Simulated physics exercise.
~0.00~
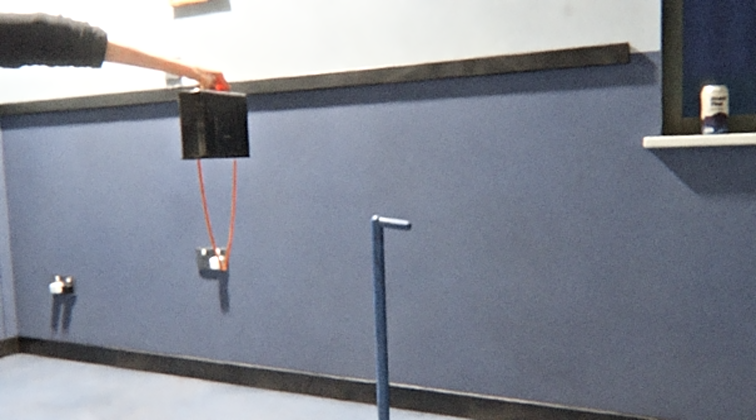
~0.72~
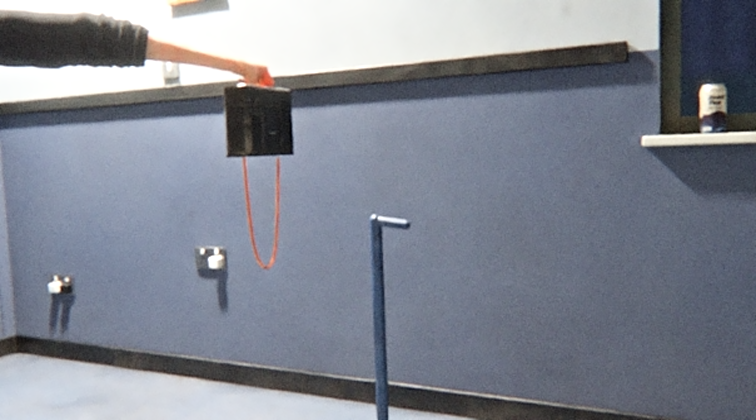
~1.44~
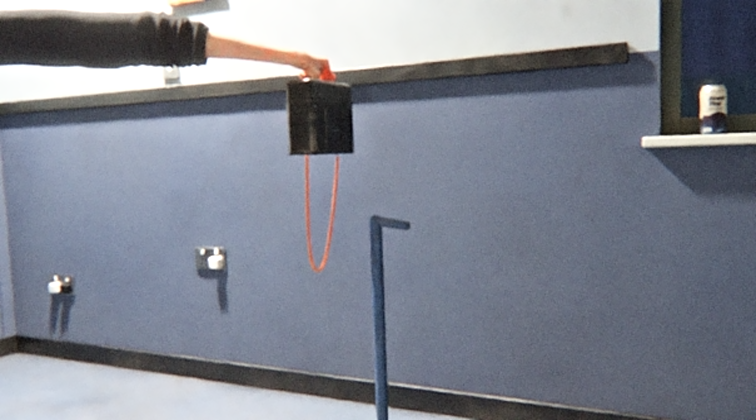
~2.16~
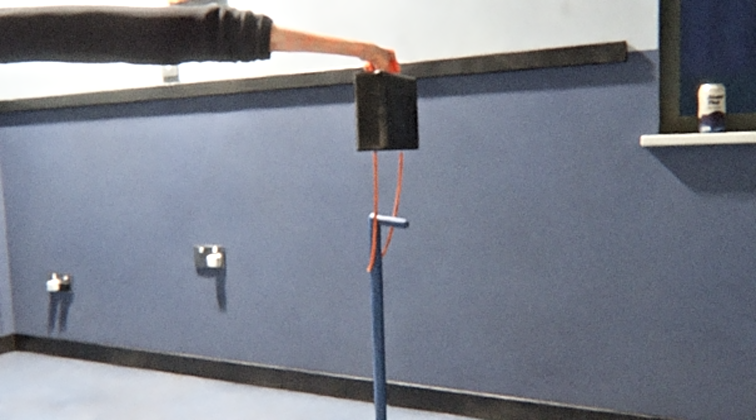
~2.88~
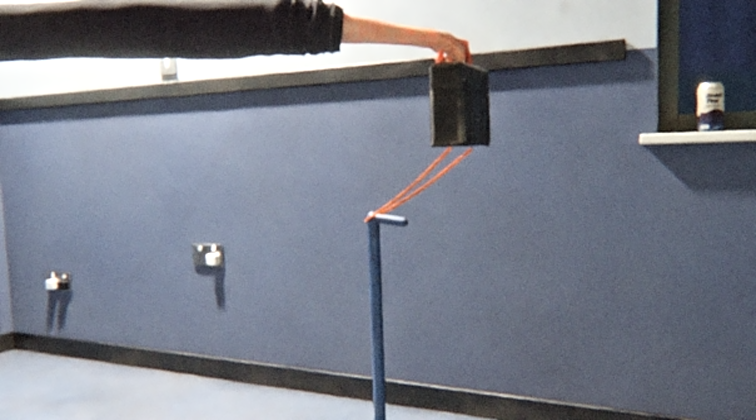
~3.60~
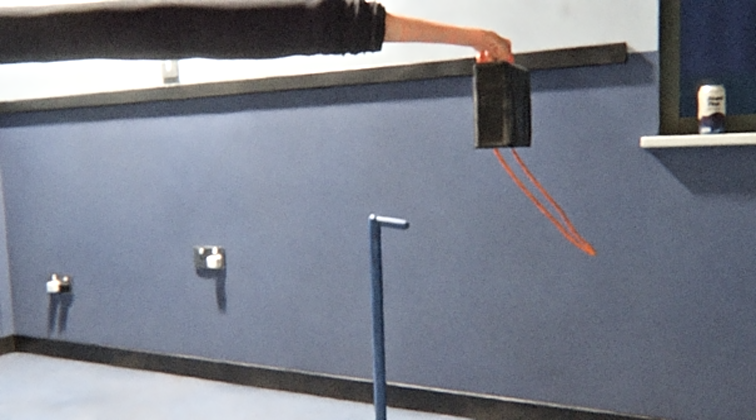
A hand at the end of a dark-sleeved arm carries a black case with a thin red loop dangling beneath it, seen from across a room with a slightly swaying view. Behind are a blue wall with dark trim, sockets at the left and a can on a ledge at the right. The arm moves the case rightward, upright, toward a blue post with a short sideways hook. As the case passes above, the loop meets the post top and slants back toward it, drawn taut. The loop then comes free and swings out to the right, and the case ends past the post, still held.
